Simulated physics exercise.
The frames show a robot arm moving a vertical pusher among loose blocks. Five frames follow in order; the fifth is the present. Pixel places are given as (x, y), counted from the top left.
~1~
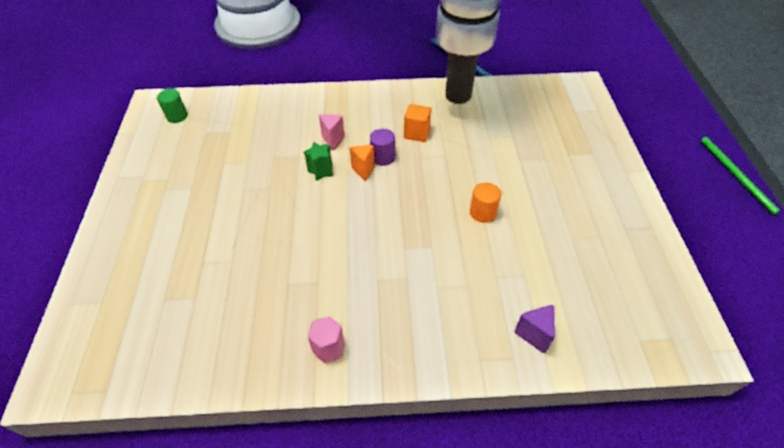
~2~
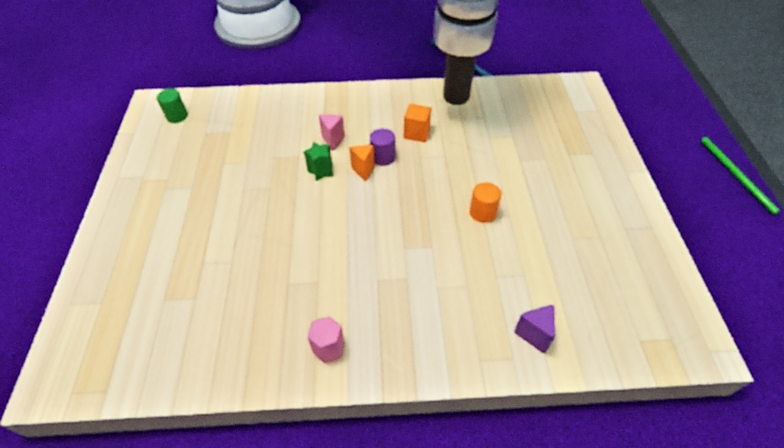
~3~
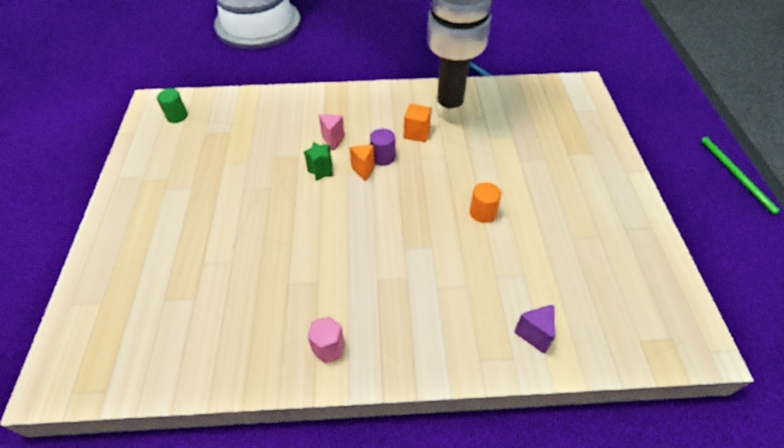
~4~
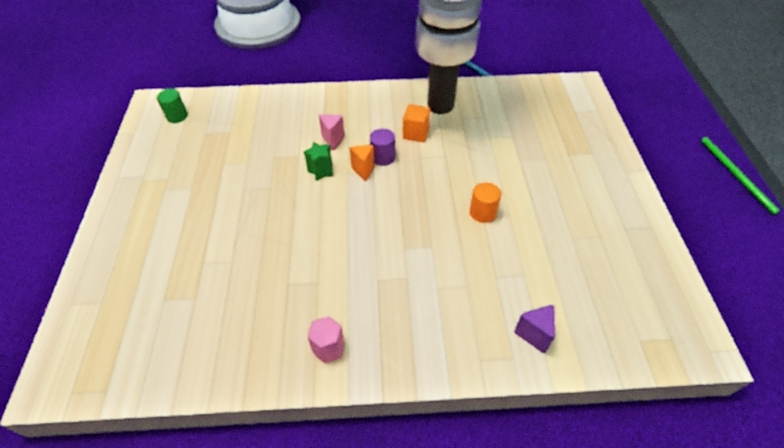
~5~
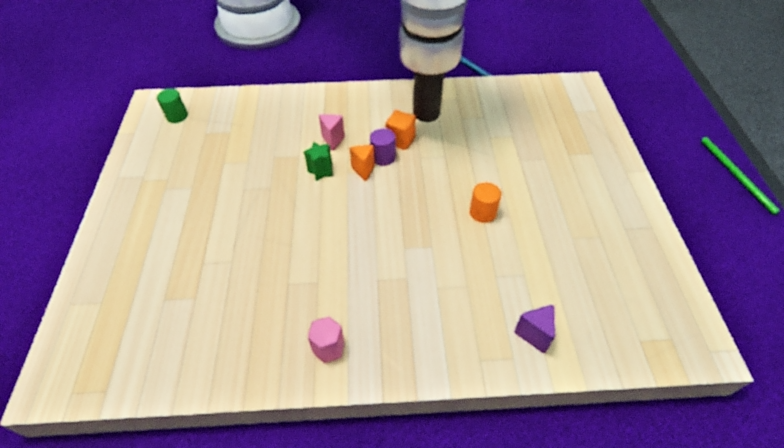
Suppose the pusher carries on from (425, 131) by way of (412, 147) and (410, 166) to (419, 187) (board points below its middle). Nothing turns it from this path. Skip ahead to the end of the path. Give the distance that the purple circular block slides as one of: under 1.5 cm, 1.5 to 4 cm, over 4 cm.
The move is medium, 1.5 to 4 cm.
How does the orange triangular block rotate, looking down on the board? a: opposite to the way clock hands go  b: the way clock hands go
The correct letter is b.
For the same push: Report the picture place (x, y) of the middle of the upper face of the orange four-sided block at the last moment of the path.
Its top centre lands on (385, 127).
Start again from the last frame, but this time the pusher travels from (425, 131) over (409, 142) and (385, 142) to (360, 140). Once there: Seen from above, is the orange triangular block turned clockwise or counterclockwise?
It goes clockwise.
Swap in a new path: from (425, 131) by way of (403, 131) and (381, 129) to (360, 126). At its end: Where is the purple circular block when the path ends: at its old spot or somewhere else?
It is moved off its spot.
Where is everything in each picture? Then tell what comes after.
In the first frame, lower end of the pusher at (458, 97), tops of blocks, orange triangular block at (362, 150), purple circular block at (383, 136), orange four-sided block at (418, 112), orange circular block at (488, 192).
In the second frame, pusher at (456, 98), blocks as before.
In the third frame, pusher at (450, 101), blocks as before.
In the fourth frame, pusher at (441, 107), blocks as before.
In the fifth frame, pusher at (426, 115), orange triangular block at (362, 150), purple circular block at (383, 136), orange four-sided block at (401, 119), orange circular block at (488, 192).
What follows on the original path. One third of the way, pusher at (413, 131); orange triangular block at (356, 155), turned 20° clockwise; purple circular block at (368, 142); orange four-sided block at (386, 125), turned 60° clockwise.
Two thirds of the way, pusher at (410, 151); orange triangular block at (356, 156), turned 25° clockwise; purple circular block at (366, 142); orange four-sided block at (385, 127), turned 80° clockwise.
At the end, pusher at (420, 171); orange triangular block at (356, 156), turned 25° clockwise; purple circular block at (366, 142); orange four-sided block at (385, 127), turned 80° clockwise; orange circular block not moved.
